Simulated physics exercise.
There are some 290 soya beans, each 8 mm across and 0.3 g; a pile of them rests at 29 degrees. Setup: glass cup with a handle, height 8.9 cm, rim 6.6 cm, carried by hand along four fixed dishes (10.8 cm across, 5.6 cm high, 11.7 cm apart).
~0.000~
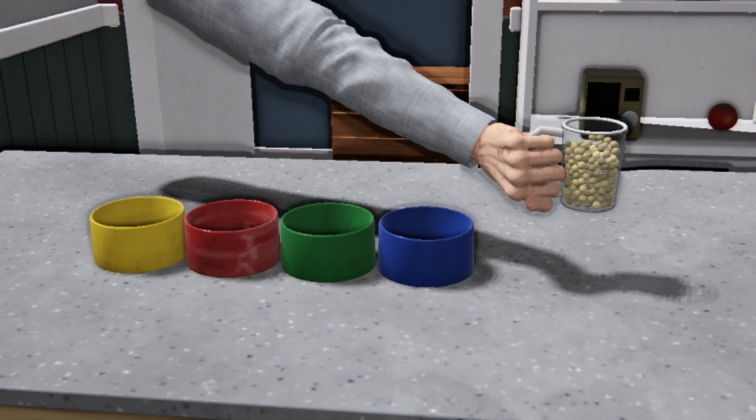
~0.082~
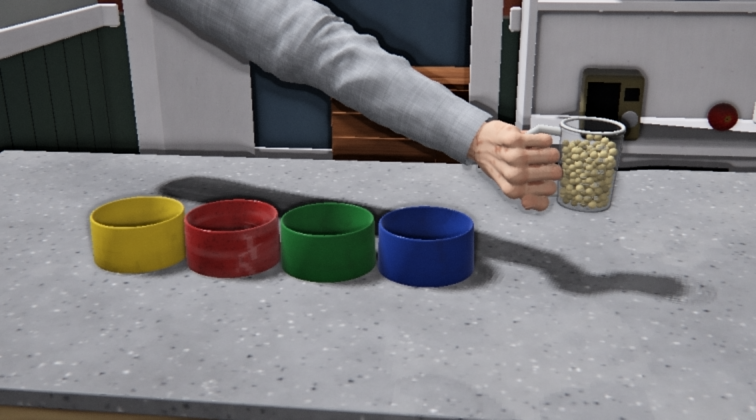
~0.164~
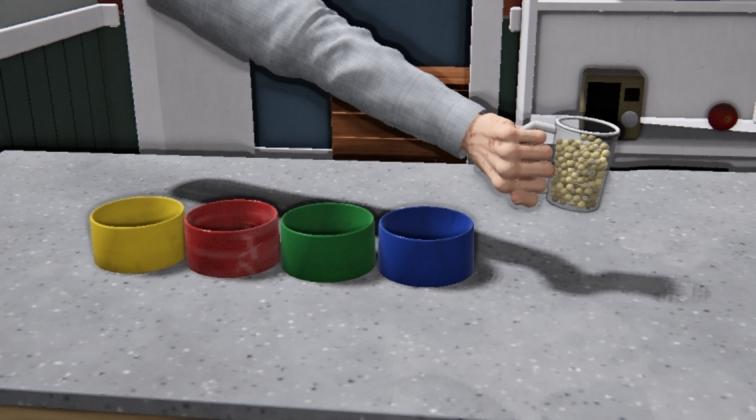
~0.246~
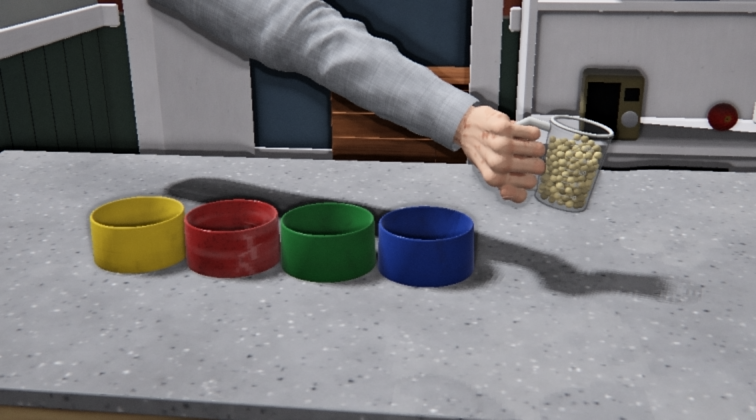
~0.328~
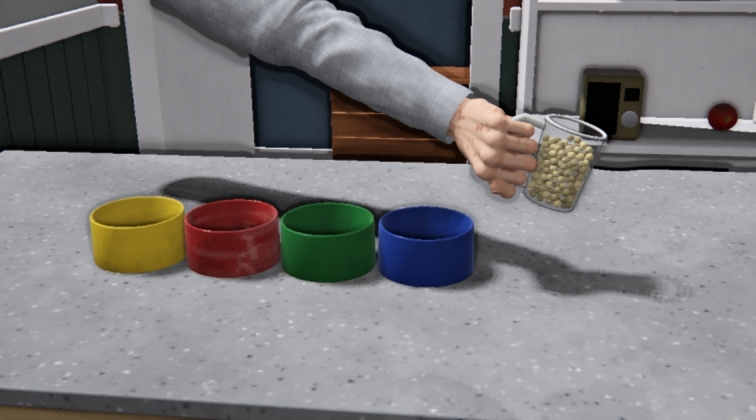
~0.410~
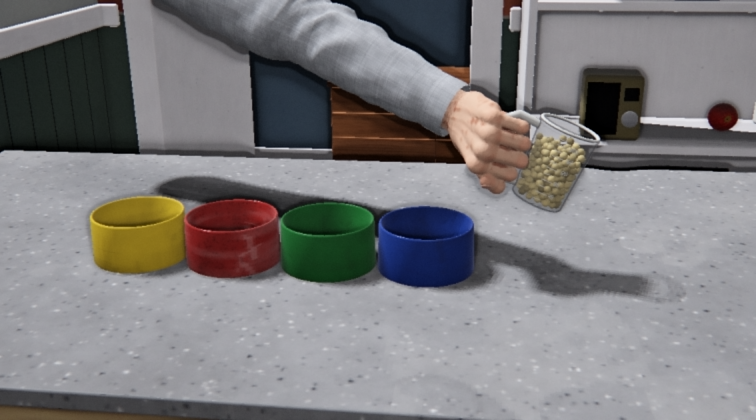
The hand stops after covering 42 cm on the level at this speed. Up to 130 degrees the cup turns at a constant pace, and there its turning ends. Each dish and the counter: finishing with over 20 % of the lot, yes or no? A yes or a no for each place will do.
Red dish - no; blue dish - yes; green dish - no; yellow dish - no; counter - no.
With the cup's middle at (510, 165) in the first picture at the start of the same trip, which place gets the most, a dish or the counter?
I'd say green collects the most.
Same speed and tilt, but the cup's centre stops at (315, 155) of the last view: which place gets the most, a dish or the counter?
Blue.
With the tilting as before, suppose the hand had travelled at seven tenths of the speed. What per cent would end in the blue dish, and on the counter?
Blue: 20; counter: 80.
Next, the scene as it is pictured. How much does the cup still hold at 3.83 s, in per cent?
About 0 percent of the load.
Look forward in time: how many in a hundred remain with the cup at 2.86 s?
I reckon around 0 per cent.
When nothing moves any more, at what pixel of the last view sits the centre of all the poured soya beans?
I'd put it at about (425, 254).
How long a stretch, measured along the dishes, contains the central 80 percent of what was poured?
Length: About 7 cm.
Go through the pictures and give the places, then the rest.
The first picture shows cup at (591, 165), tilt 0 degrees, lip at (625, 127), moved 0.0 cm; middle of the pieces at (591, 171); blue dish at (426, 223); green dish at (328, 219); red dish at (231, 216); yellow dish at (138, 212).
The second picture shows cup at (588, 165), tilt 2 degrees, lip at (623, 128), moved 0.3 cm; middle of the pieces at (588, 171).
The third picture shows cup at (580, 165), tilt 6 degrees, lip at (618, 130), moved 1.2 cm; middle of the pieces at (579, 171).
The fourth picture shows cup at (571, 164), tilt 11 degrees, lip at (612, 133), moved 2.2 cm; middle of the pieces at (570, 170).
The fifth picture shows cup at (562, 164), tilt 16 degrees, lip at (605, 136), moved 3.2 cm; middle of the pieces at (561, 170).
The sixth picture shows cup at (553, 164), tilt 21 degrees, lip at (598, 139), moved 4.1 cm; middle of the pieces at (551, 170); blue dish at (426, 223); green dish at (328, 219); red dish at (231, 216); yellow dish at (138, 212). Its pace works out near 60 degrees a second; the hand travels 12 cm a second.
After 1.88 s, tilt 107 degrees; cup holds 75 %, blue 20 %.
After 2.86 s, tilt 130 degrees; cup holds 0 %, blue 100 %.
After 3.83 s, tilt 130 degrees; cup holds 0 %, blue 100 %.
In the end, at 4.1 s, red 0 %, blue 100 %, green 0 %, yellow 0 %, counter 0 %.
